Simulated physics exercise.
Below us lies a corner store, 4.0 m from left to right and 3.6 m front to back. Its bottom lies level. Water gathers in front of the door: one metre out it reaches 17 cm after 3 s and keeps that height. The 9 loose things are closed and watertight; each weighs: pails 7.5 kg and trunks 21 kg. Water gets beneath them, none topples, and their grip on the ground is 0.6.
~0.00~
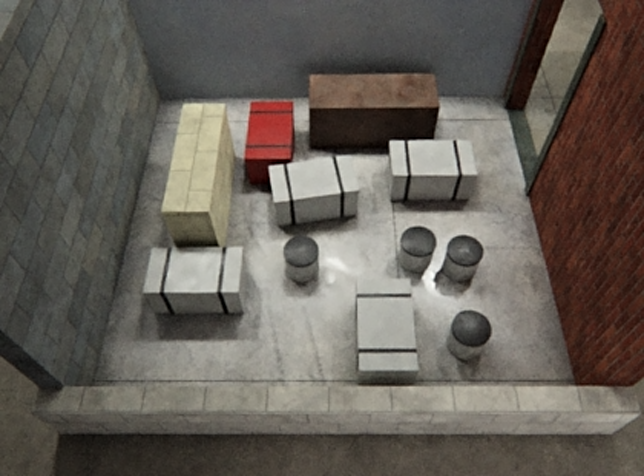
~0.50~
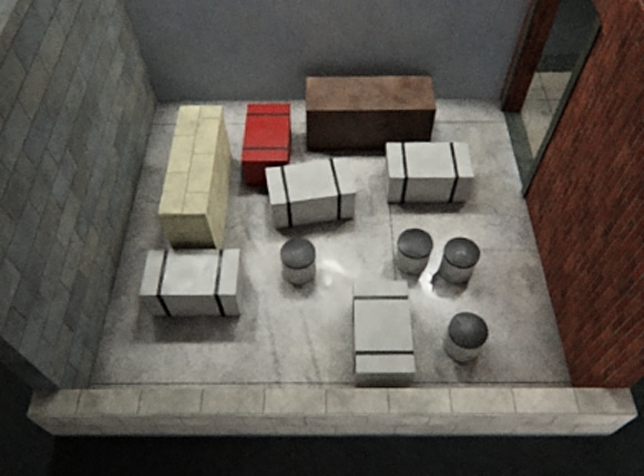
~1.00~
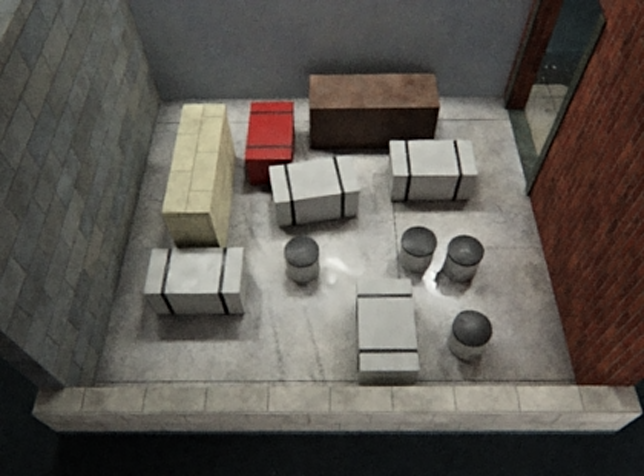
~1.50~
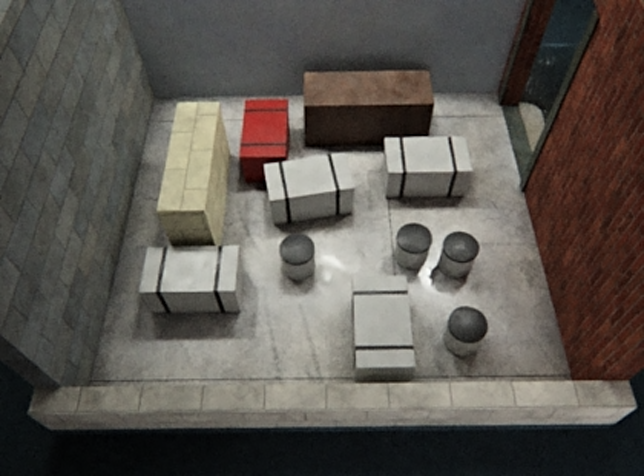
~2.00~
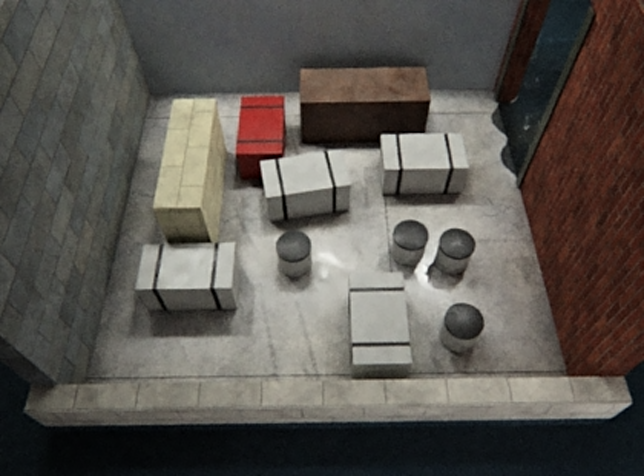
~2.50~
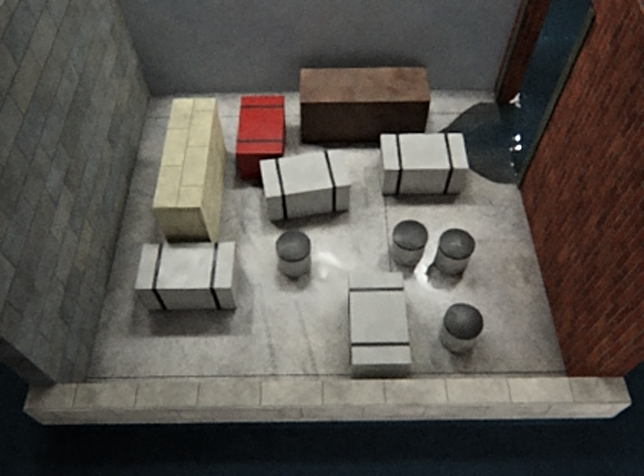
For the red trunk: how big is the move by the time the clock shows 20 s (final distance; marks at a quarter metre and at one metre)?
The red trunk gets carried off.
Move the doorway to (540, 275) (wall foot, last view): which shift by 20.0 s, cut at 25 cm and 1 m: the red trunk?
In that case the red trunk is nudged along.
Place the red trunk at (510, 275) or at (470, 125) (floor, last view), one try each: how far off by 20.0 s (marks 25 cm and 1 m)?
In turn: It gets carried off; it travels far.
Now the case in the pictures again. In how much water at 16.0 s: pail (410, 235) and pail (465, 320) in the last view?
About 9 and 10 cm.
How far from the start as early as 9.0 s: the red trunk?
About 50 cm.
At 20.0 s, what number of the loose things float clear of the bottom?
I count 9.
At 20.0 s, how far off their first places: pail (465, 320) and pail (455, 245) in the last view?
In turn: 200 cm, 80 cm.
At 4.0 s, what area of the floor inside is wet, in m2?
Some 3.5 m2.
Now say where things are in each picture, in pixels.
The red trunk at (270, 129) rests on the ground; water covers 0.0 m2; 0 of 9 have shifted, in the first frame.
The red trunk at (267, 131), on the bottom; water covers 0.0 m2; 0 of 9 have shifted, in the second frame.
The red trunk at (270, 129) rests on the ground; 0.0 m2 under water; 0 of 9 have shifted, in the third frame.
The red trunk at (264, 127) rests on the ground; 0.0 m2 under water; 0 of 9 have shifted, in the fourth frame.
The red trunk at (261, 124) rests on the ground; 0.0 m2 under water; 0 of 9 have shifted, in the fifth frame.
The red trunk at (261, 124), on the bottom; water covers 0.6 m2; 0 of 9 have shifted, in the sixth frame.
After 4.0 s the red trunk is near (261, 124), 0.0 m from its start, aground; 0 afloat.
After 9.0 s the red trunk is near (224, 101), 0.5 m from its start, afloat; 3 afloat.
After 16.0 s the red trunk is near (115, 261), 2.0 m from its start, afloat; 7 afloat.
After 20.0 s the red trunk is near (101, 323), 2.5 m from its start, afloat; 9 afloat.
